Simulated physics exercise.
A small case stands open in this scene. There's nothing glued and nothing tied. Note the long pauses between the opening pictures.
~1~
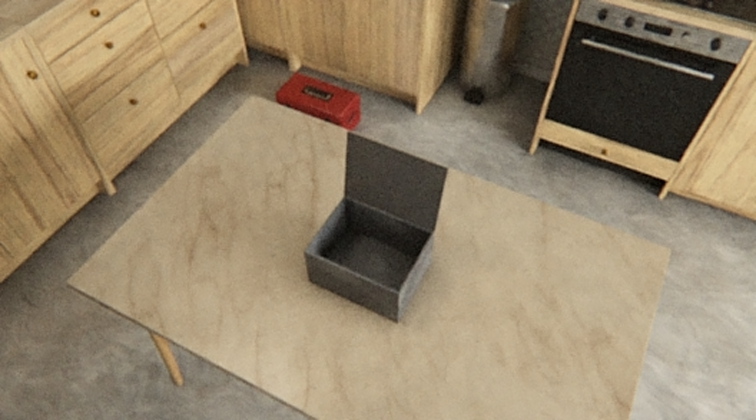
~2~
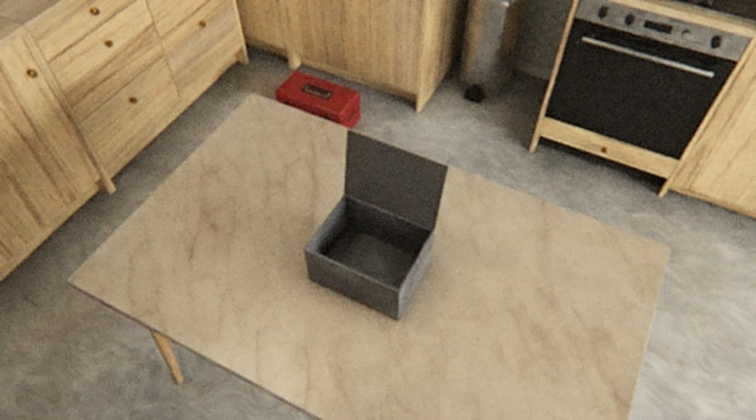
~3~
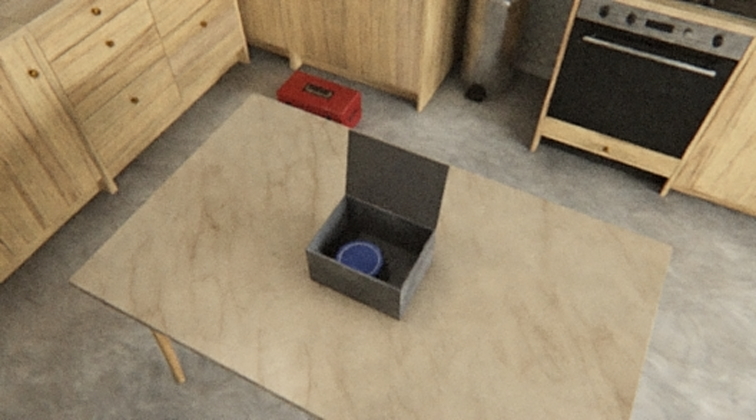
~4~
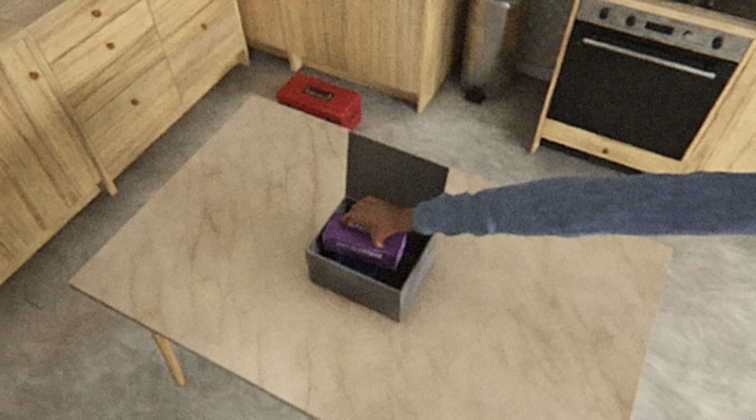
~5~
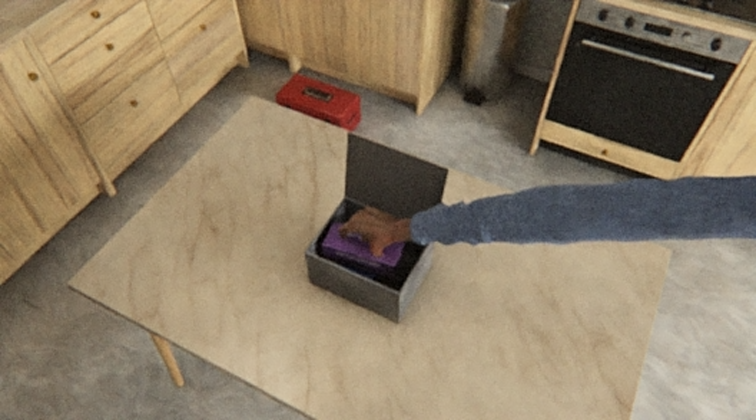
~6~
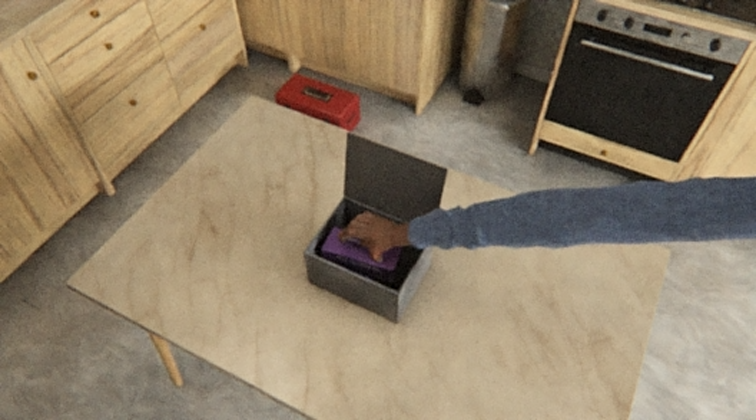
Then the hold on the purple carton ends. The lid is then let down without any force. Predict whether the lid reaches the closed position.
It does reach it.
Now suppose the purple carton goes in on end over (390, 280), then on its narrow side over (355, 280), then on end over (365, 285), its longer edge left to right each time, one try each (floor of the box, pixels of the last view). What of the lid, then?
With the first placement the lid remains open; with the second, it ends up closed; with the third, it remains open.
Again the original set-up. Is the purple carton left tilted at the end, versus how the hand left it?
By the end the purple carton has kept its angle.
Then, 1.40 s past the last view, lid 72° above the rim.
Then, 1.90 s past the last view, lid 34° above the rim.
Finally, lid shut; both still in place. Final places as the last picture's camera would see them, purple carton near (363, 255).
